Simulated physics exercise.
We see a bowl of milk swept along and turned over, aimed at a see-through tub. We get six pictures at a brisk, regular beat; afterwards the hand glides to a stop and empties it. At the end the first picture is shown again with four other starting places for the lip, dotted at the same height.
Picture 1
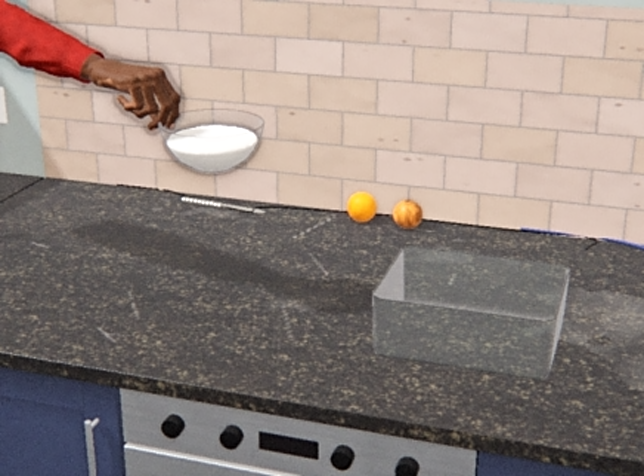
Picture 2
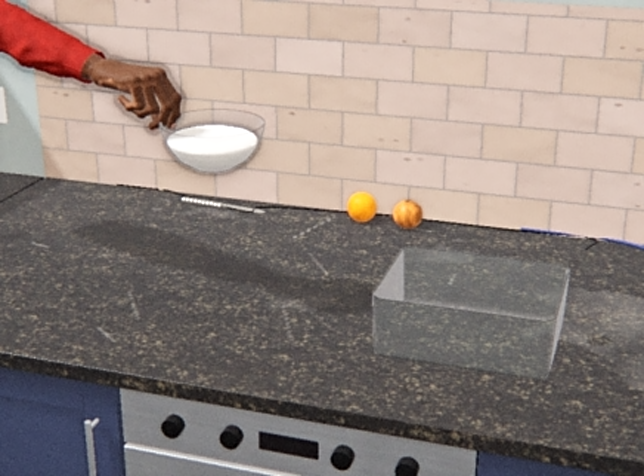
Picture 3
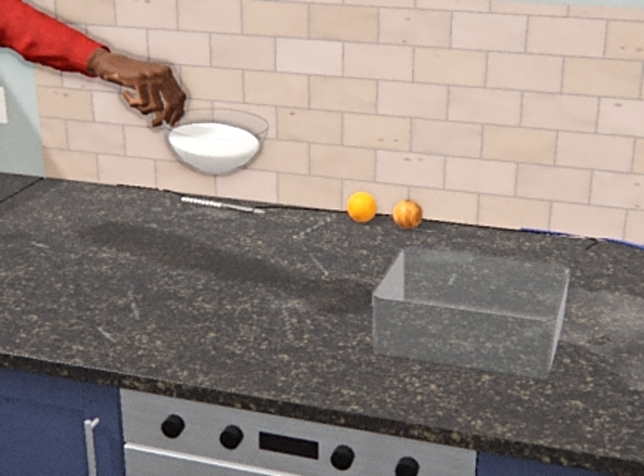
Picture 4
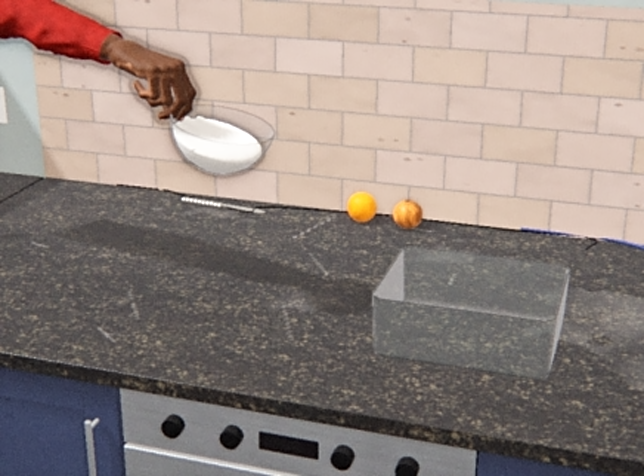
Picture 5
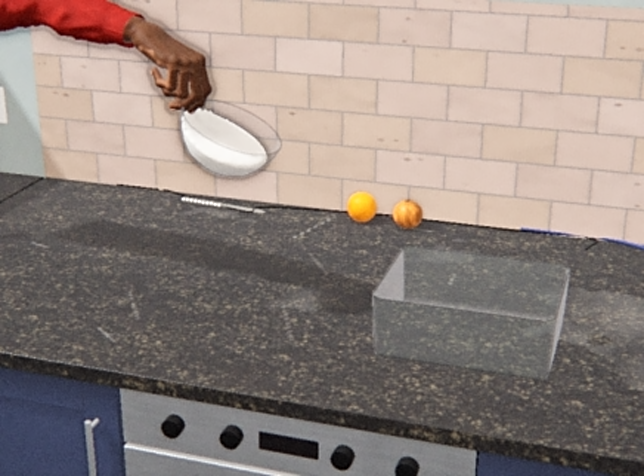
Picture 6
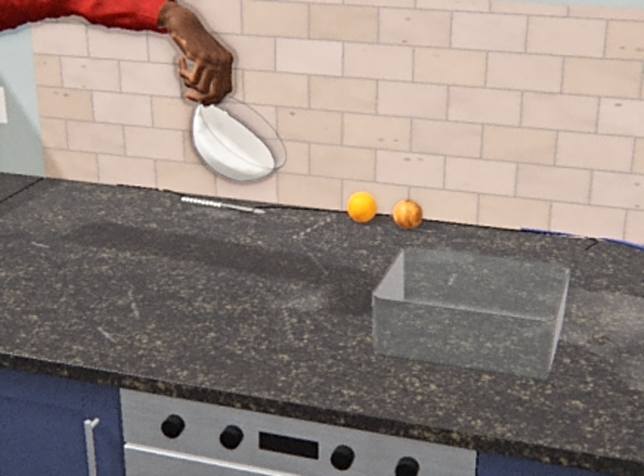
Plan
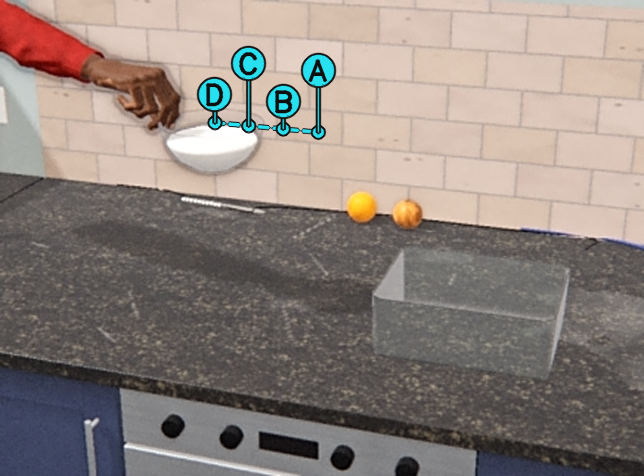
The video shows a hand in a red sleeve holding a clear bowl of milk above a dark countertop, then moving it slightly right and tilting it steadily toward a see-through tub, with two small round objects near the wall.
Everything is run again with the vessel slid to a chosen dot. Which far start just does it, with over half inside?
Place A.
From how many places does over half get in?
One.
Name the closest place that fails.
B.
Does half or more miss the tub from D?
Yes.
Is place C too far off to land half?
Yes, that goes wrong.
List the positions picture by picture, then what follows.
Upright, lip at (259, 126); tub from (374, 352) to (549, 378); nothing has left yet, in the first frame.
Upright, lip at (260, 126); nothing has left yet, in the second frame.
Tipped about 3°, lip at (264, 130); nothing has left yet, in the third frame.
Tipped about 11°, lip at (270, 138); nothing has left yet, in the fourth frame.
Tipped about 24°, lip at (277, 150); nothing has left yet, in the fifth frame.
Tipped about 39°, lip at (282, 164); nothing has left yet, in the sixth frame.
In cyan, A at (318, 132); B at (283, 129); C at (248, 125); D at (214, 122).
Choosing A, about 83 % lands in the tub, 6 % falls short and 11 % goes beside or beyond.
Choosing B, about 5 % lands in the tub, 92 % falls short and 3 % goes beside or beyond.
Choosing C, about 0 % lands in the tub, 100 % falls short.
Choosing D, about 0 % lands in the tub, 100 % falls short.
